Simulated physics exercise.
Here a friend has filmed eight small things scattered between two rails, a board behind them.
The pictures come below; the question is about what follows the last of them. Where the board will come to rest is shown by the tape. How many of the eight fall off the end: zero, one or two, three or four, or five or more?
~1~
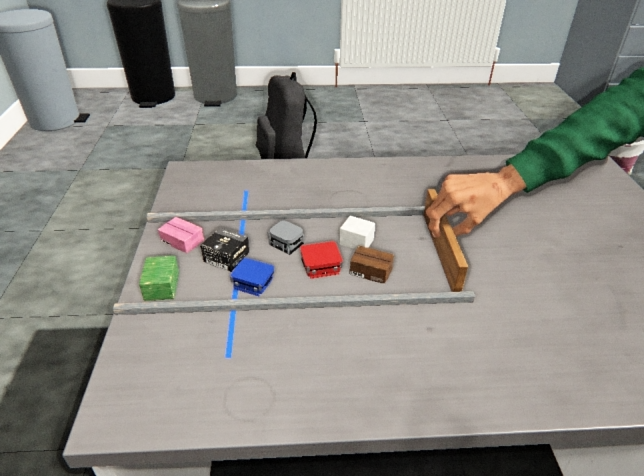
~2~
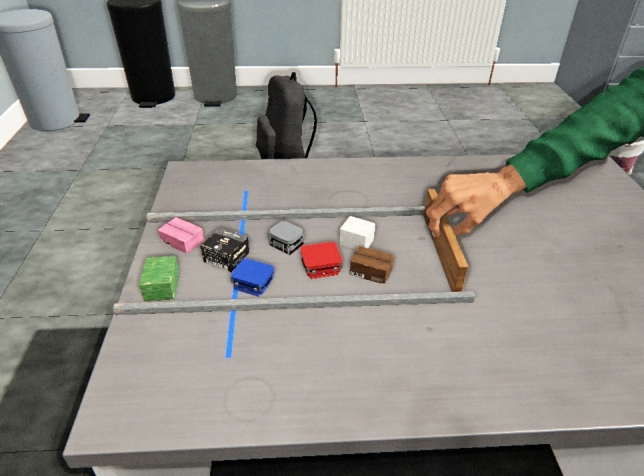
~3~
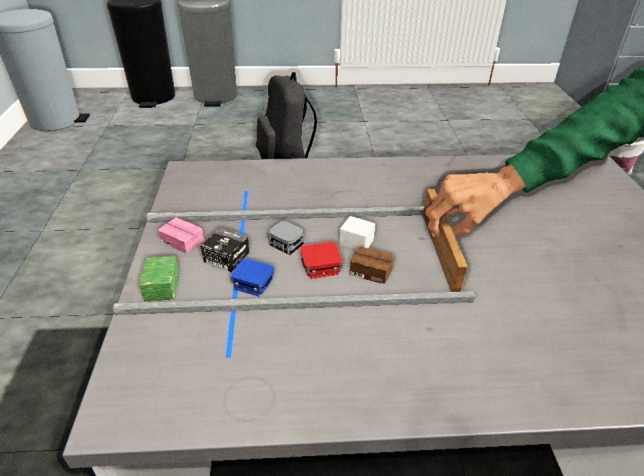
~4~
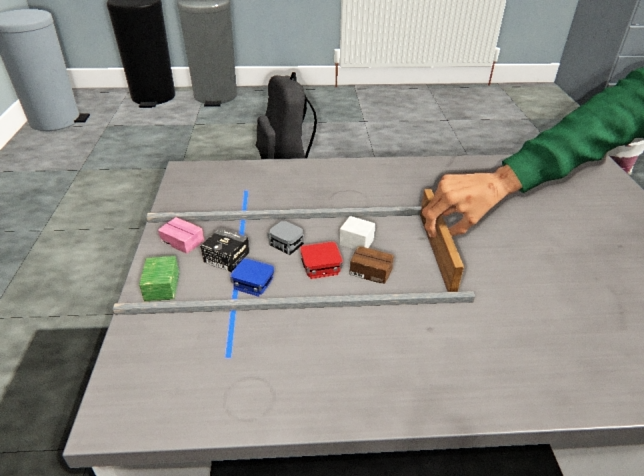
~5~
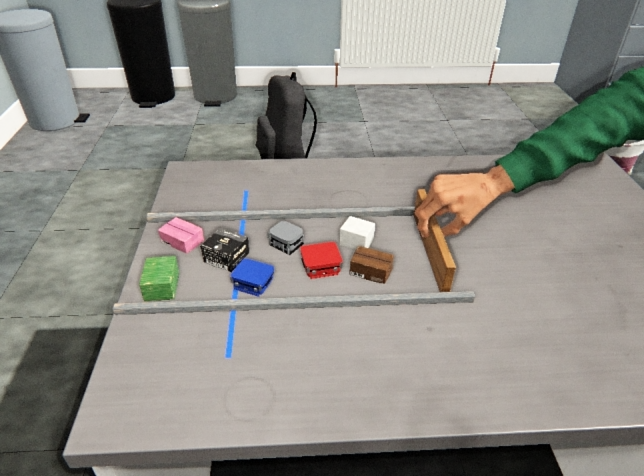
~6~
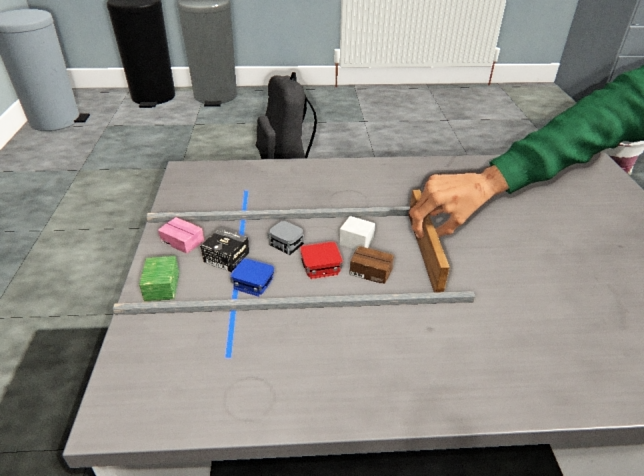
Once the push stops, every one will still be on the table.
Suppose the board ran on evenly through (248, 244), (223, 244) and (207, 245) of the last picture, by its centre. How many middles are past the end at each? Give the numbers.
Over the end: 0, 0, 1.
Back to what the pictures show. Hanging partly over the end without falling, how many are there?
Counting them gives 0.
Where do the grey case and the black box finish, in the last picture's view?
The grey case at (213, 229), the black box at (182, 247).
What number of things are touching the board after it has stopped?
It's 3 of them.
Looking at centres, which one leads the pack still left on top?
The green block finishes closest.
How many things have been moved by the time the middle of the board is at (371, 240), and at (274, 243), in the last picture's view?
At that stage 3; at the next, 6.
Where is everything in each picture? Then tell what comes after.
The first picture shows green block (160, 278); pink box (181, 235); black box (226, 249); board (443, 238); tape (239, 258).
The second picture shows pink box (181, 235); red case (321, 261).
The third picture shows black box (226, 249); brown box (372, 265).
The fourth picture shows green block (160, 278); grey case (286, 238).
The fifth picture shows pink box (181, 235); board (432, 238).
The sixth picture shows green block (160, 278); pink box (181, 235); black box (226, 249); board (427, 239); tape (239, 258).
Early on, none off yet; green block at rest near (160, 278); pink box at rest near (181, 235); black box at rest near (226, 249).
Finally, the number that fall off is zero.
